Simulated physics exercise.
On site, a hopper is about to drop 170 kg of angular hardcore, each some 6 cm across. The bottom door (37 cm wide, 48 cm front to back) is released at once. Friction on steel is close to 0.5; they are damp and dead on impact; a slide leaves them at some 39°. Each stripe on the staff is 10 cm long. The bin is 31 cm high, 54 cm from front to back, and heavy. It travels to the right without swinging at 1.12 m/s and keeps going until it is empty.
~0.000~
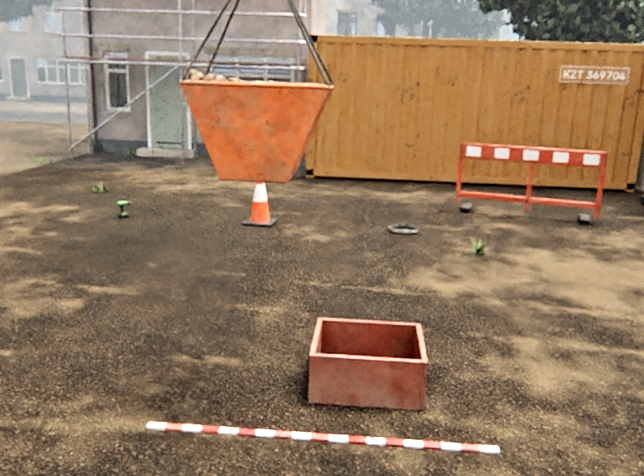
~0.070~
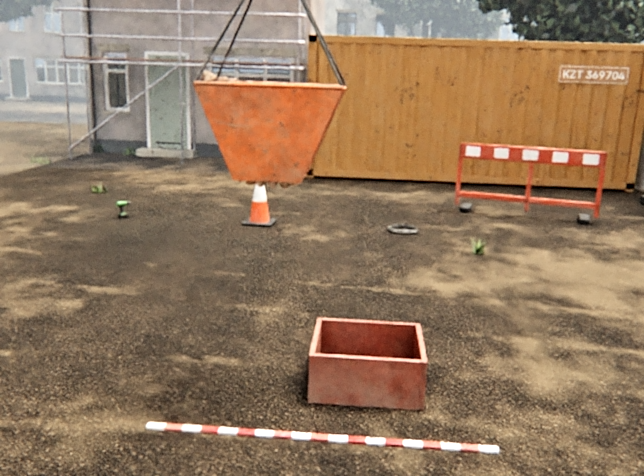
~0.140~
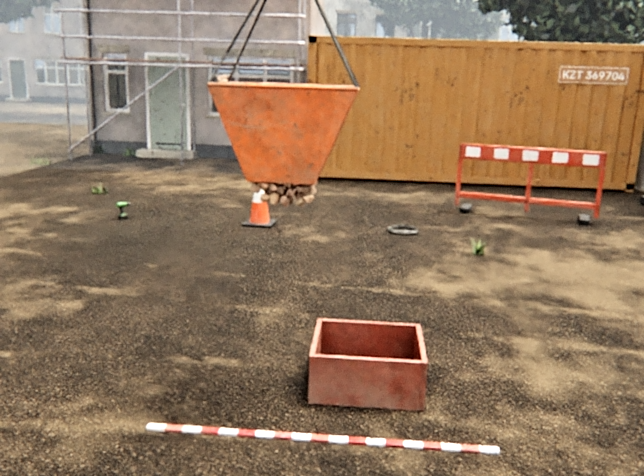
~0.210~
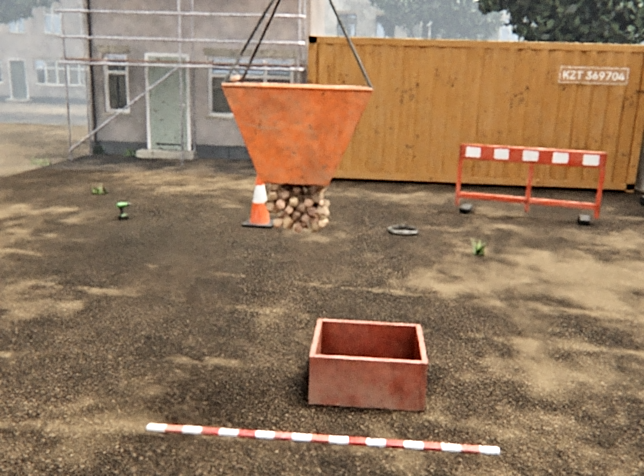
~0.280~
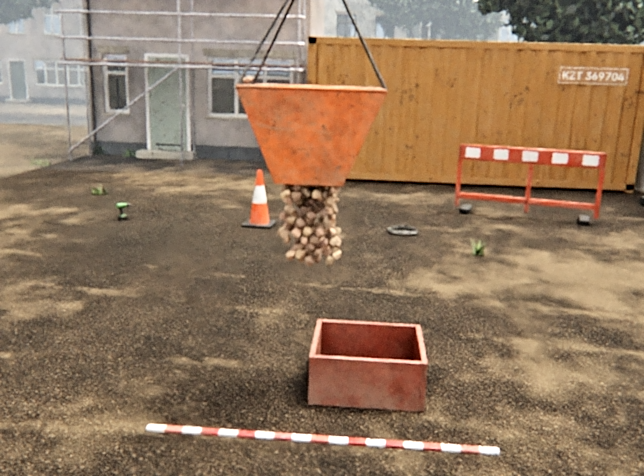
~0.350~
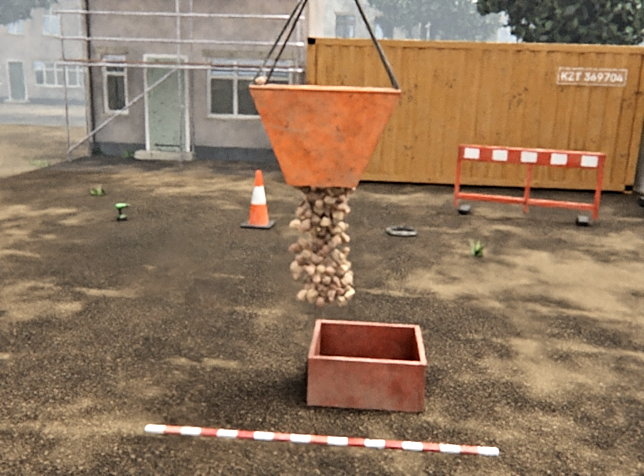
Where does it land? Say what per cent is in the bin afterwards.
Close to 69 in a hundred.
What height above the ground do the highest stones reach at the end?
About 42 cm.
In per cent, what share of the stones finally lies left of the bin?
Some 0 per cent of the load.
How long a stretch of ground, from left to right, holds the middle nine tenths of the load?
Roughly 120 cm.
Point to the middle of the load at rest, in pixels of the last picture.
Their middle is at about (393, 369).
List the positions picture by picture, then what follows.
In the first picture, the outlet is at (254, 172); nothing has dropped yet.
In the second picture, the outlet is at (267, 172); 4 % is out.
In the third picture, the outlet is at (281, 174); 11 % is out, the lowest stones still above the rim at (283, 197), 121 cm up.
In the fourth picture, the outlet is at (295, 175); 19 % is out, the lowest stones still above the rim at (296, 222), 106 cm up.
In the fifth picture, the outlet is at (309, 176); 28 % is out, the lowest stones still above the rim at (306, 254), 86 cm up.
In the sixth picture, the outlet is at (322, 177); 37 % is out, the lowest stones still above the rim at (317, 294), 62 cm up.
After 0.7 s, 5 % in the hopper, 95 % falling or lying in the bin; the stones farthest right are at (420, 318).
After 1.1 s, 0 % in the hopper, 69 % falling or lying in the bin, 31 % falling or lying beside or right of the bin; the stones farthest right are at (520, 386).
After 1.7 s, 0 % in the hopper, 69 % falling or lying in the bin, 31 % falling or lying beside or right of the bin; the stones farthest right are at (615, 395).
After 2.6 s, 0 % in the hopper, 69 % falling or lying in the bin, 31 % falling or lying beside or right of the bin; the stones farthest right are at (619, 395).
After 4.5 s, 0 % in the hopper, 69 % in the bin, 31 % beside or right of the bin; the stones farthest right are at (619, 395).
